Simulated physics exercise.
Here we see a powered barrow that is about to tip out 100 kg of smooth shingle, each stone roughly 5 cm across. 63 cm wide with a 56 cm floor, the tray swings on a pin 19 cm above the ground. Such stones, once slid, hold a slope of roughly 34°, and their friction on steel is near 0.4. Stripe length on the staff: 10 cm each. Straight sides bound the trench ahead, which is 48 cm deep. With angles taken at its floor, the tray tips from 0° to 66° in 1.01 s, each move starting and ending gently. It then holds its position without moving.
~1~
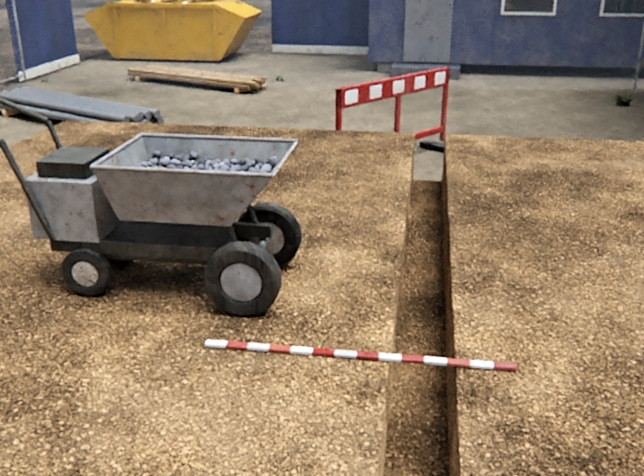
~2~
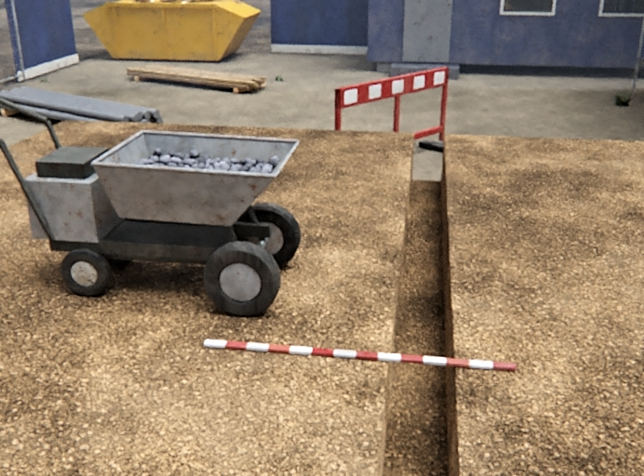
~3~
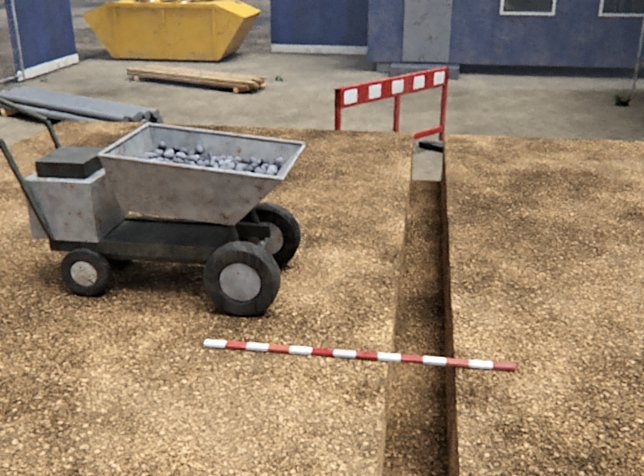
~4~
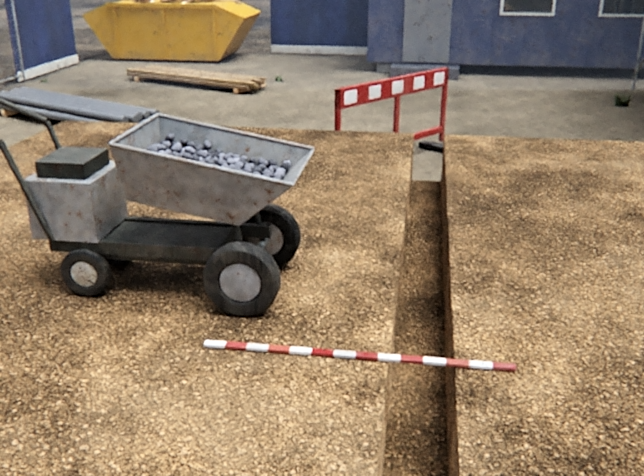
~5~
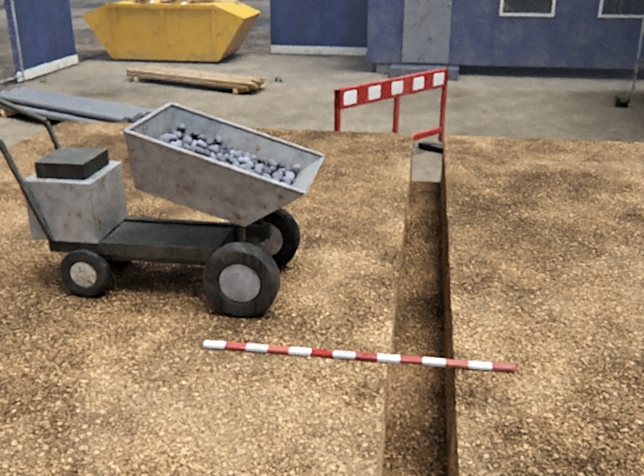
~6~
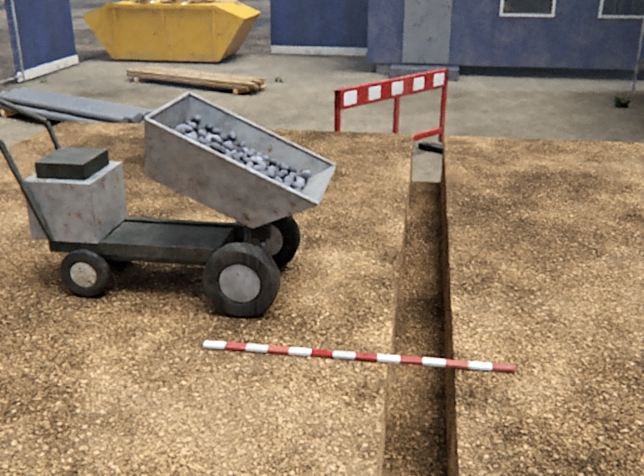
A grey barrow's tray of smooth stones tilting steadily toward the right, its rear end rising, beside a narrow straight-sided trench.
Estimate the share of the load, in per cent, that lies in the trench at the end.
I would say 90 per cent of the load lies in the trench at the end.
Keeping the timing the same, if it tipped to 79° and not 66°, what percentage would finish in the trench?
With that change, near 80 per cent.
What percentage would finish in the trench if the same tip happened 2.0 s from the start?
Roughly 90 per cent.
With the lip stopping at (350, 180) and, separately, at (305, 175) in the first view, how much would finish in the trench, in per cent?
Some 25 and some 75 per cent, in that order.
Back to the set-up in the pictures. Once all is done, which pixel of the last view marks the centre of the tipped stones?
Roughly (420, 365), I'd say.
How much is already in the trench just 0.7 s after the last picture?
Around 20 per cent of it.
Then, 0.3 s after the last picture the floor is at 56°, 100 % in the tray; the foremost stones are at (340, 225).
Then, 0.7 s after the last picture the floor is at 66°, 69 % in the tray, 12 % short of the trench, 19 % in the trench; the foremost stones are at (430, 337).
Then, 1.0 s after the last picture the floor is at 66°, 24 % in the tray, 11 % short of the trench, 63 % in the trench, 2 % past the trench; the foremost stones are at (503, 301).
Then, 3.0 s after the last picture the floor is at 66°, 0 % in the tray, 7 % short of the trench, 90 % in the trench, 2 % past the trench; the foremost stones are at (570, 310).
